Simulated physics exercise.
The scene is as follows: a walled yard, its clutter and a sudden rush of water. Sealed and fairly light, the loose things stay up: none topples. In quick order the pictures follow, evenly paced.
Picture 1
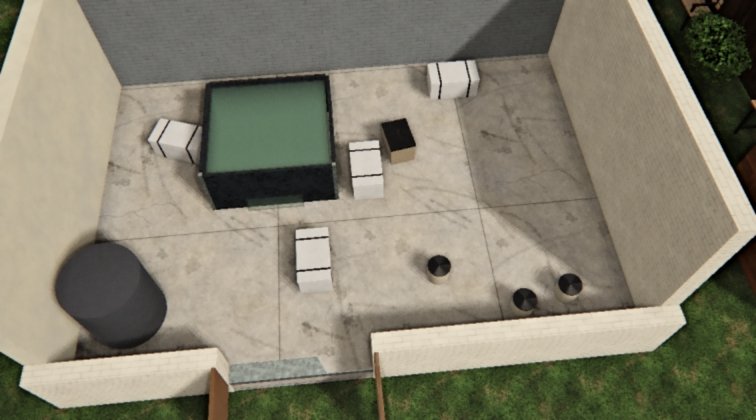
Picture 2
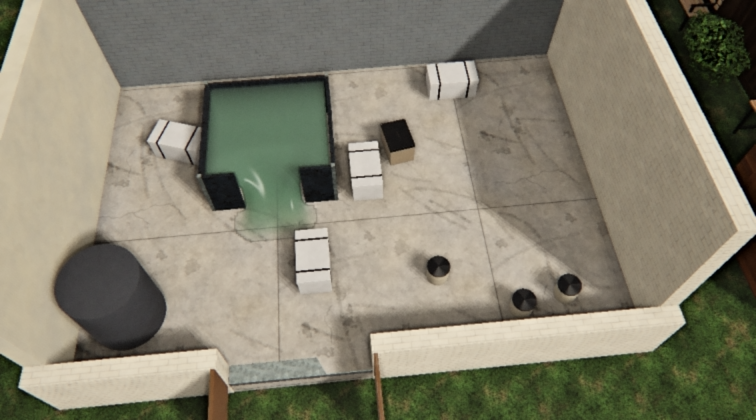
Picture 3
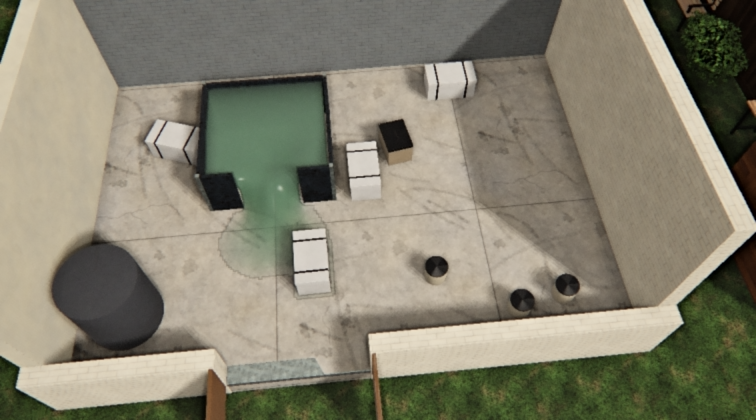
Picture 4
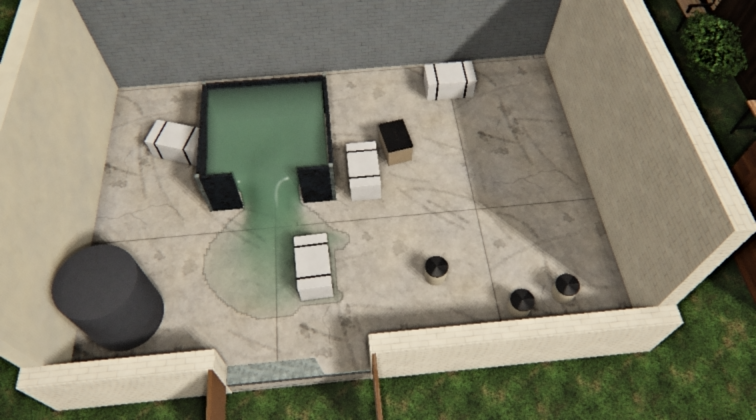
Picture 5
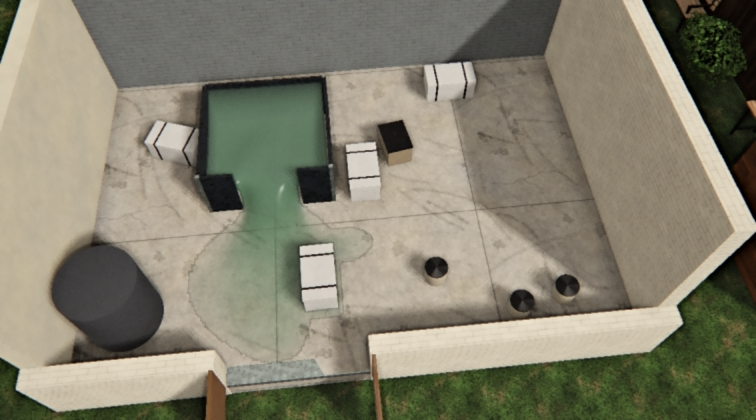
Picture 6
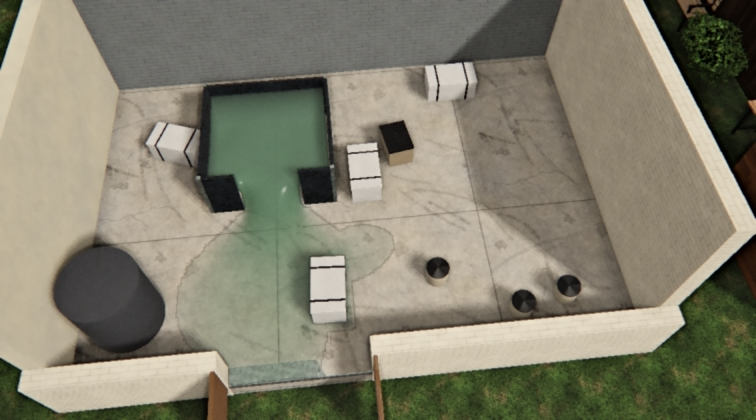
Green water pours from an opened tank across the yard floor and nudges one white trunk.
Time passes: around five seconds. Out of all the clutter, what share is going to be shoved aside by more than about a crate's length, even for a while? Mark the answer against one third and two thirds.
Fewer than a third of them.
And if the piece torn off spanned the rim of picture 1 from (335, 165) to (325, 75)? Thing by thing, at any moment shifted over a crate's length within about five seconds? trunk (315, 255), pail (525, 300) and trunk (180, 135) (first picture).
In turn: Stayed short, cleared that distance, stayed short.
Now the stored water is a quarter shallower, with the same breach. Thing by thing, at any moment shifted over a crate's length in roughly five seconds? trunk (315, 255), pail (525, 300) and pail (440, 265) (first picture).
Per item, in order: Cleared the mark; missed the mark; missed the mark.
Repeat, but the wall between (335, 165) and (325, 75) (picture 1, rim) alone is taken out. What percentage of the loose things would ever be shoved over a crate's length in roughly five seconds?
80 percent, give or take.
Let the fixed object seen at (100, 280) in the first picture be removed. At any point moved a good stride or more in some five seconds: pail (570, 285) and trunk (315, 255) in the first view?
Going through them as asked, I'd say too little for the first and travelled that much for the second.
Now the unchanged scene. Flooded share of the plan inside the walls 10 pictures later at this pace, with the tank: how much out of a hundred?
35 %, give or take.
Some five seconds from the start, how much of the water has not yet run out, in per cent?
64 %.
A moment on, 1 of 8 are well off their spots; 0 afloat.
Next, 1 of 8 are well off their spots; 1 afloat.
Later, 1 of 8 are well off their spots; 1 afloat.
In the end, 1 of 8 are well off their spots, and 1 have been at some point; 0 afloat.
